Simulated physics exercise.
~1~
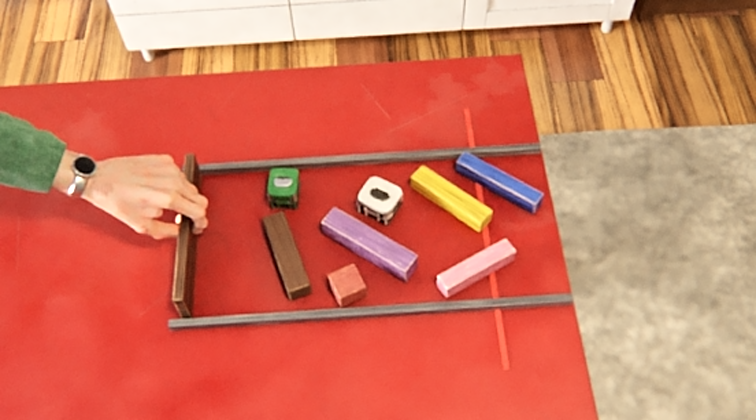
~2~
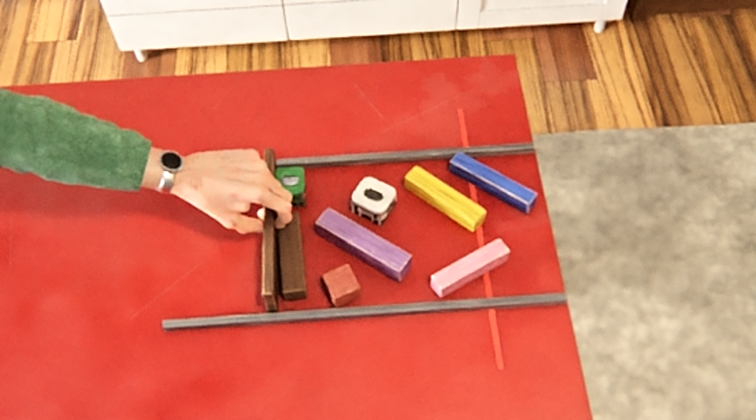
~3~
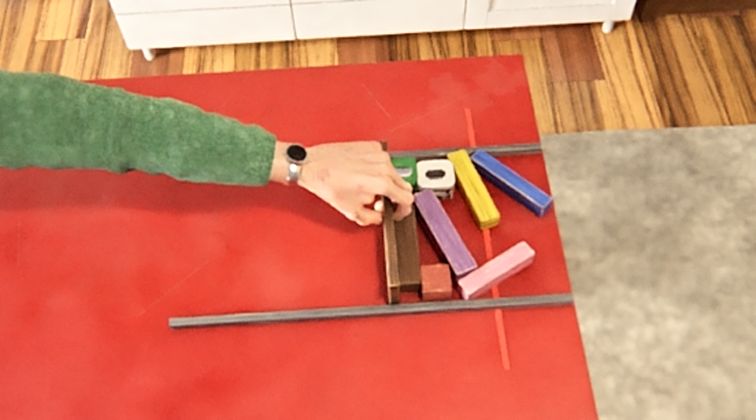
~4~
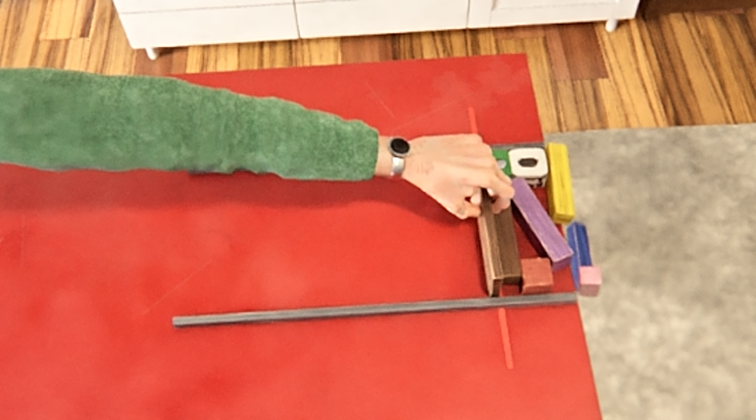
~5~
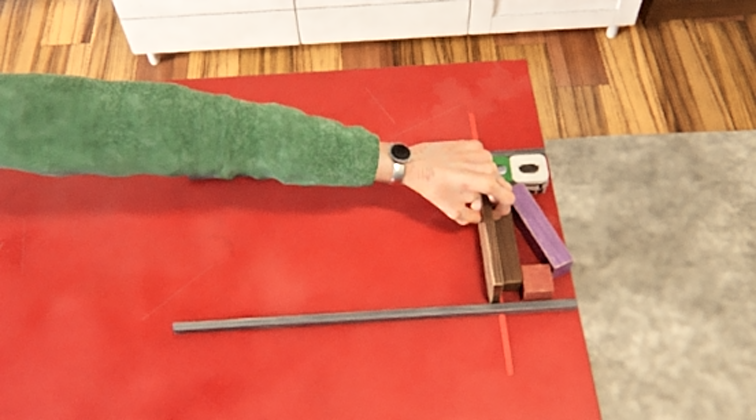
A hand pushes a board rightward, sweeping blocks along until three bars drop off the table's end.
